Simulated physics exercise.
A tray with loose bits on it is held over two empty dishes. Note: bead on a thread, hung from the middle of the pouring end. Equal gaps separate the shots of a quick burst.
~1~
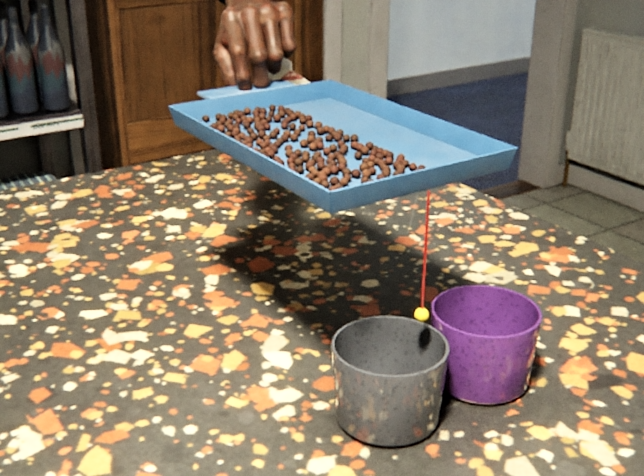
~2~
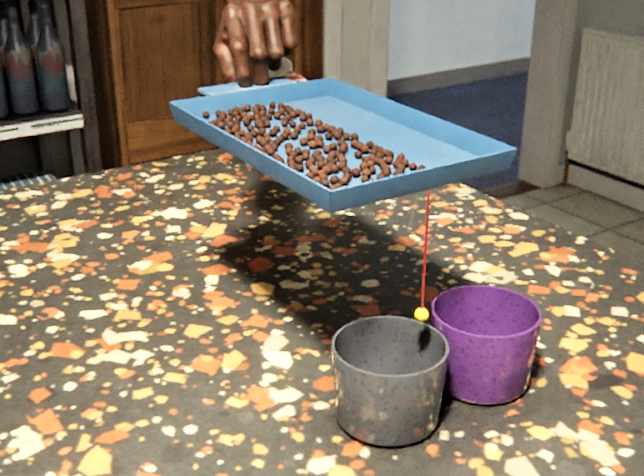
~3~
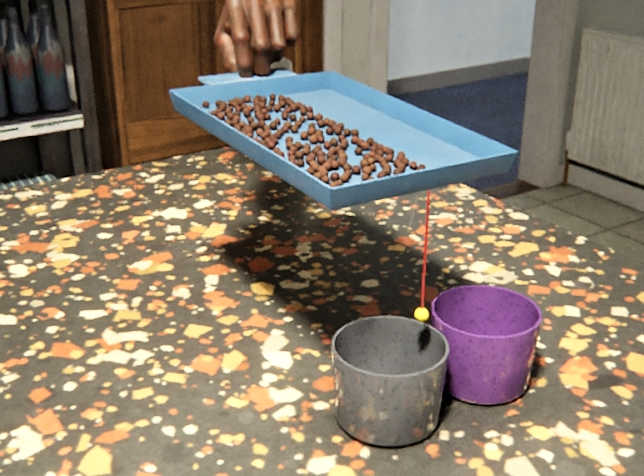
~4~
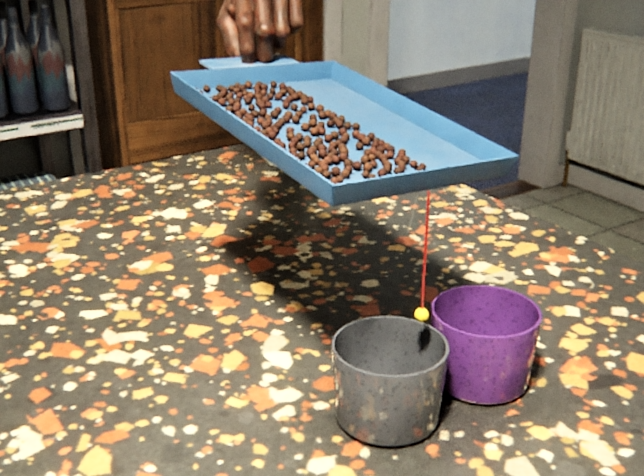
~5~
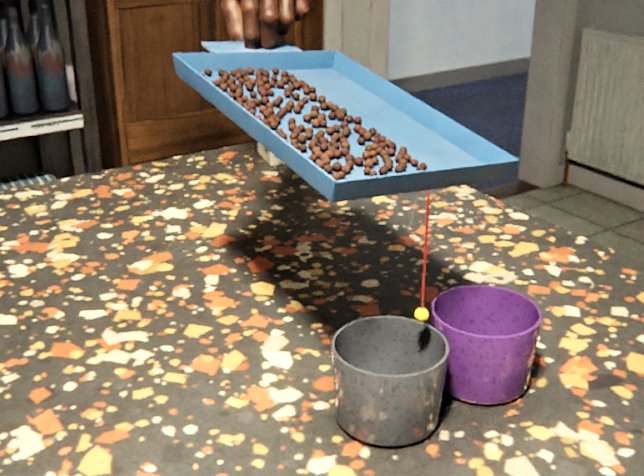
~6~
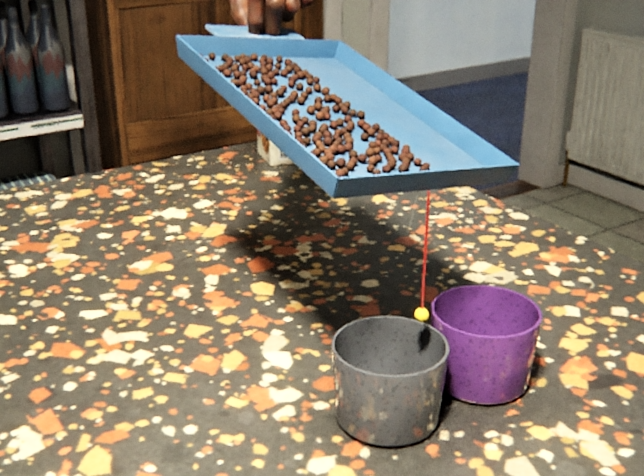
The footage shows a hand holding a blue tray of small brown berries above a speckled table with a gray dish and a purple dish, gradually tilting it as the handle end rises and the berries stay bunched along one side.
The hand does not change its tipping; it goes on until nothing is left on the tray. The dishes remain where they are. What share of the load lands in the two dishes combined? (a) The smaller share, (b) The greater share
b.
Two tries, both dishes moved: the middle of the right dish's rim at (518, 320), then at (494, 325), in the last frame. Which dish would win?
The one at right the first time, the one at right the second.
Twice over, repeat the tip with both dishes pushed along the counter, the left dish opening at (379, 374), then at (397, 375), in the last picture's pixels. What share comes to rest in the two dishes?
Around 40 % followed by around 40 %.
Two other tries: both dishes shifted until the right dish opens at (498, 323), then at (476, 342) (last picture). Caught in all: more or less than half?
First shift, a majority share; second shift, a minority share.
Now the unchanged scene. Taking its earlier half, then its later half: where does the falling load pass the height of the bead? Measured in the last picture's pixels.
(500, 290) for the early half, (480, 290) for the late half.
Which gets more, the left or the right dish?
Result: The right of the two takes it.
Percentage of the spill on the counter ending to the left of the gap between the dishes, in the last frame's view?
0 per cent or thereabouts.
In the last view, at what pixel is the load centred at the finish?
(489, 370).
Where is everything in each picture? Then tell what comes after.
In the first picture, corners of the pouring end near (332, 189) and (510, 147), level; middle of the load near (304, 144), allspice berries; left dish near (425, 402); right dish near (522, 362); bead on its thread near (422, 315).
In the second picture, corners of the pouring end near (332, 188) and (510, 148), level; middle of the load near (304, 142).
In the third picture, corners of the pouring end near (333, 186) and (511, 150), tipped barely, lowest at the right corner; middle of the load near (304, 136).
In the fourth picture, corners of the pouring end near (335, 182) and (512, 154), tipped a little, lowest at the right corner; middle of the load near (305, 127).
In the fifth picture, corners of the pouring end near (337, 179) and (512, 158), tipped a little, lowest at the right corner; middle of the load near (307, 118).
In the sixth picture, corners of the pouring end near (340, 175) and (512, 162), tipped a little, lowest at the right corner; middle of the load near (311, 110); left dish near (425, 402); right dish near (522, 362).
Shortly afterwards, tray tipped steeply; the bulk on the tray; only a few in the right dish; a little outside both; a little in the air.
Next, tray tipped right over; the bulk on the tray; a little in the right dish; a little outside both; only a few in the air.
Some moments later, tray tipped past a quarter turn; all but a few in the right dish; a little outside both.
In the end, tray tipped past a quarter turn; none at all in the left dish; all but a few in the right dish; a little outside both.
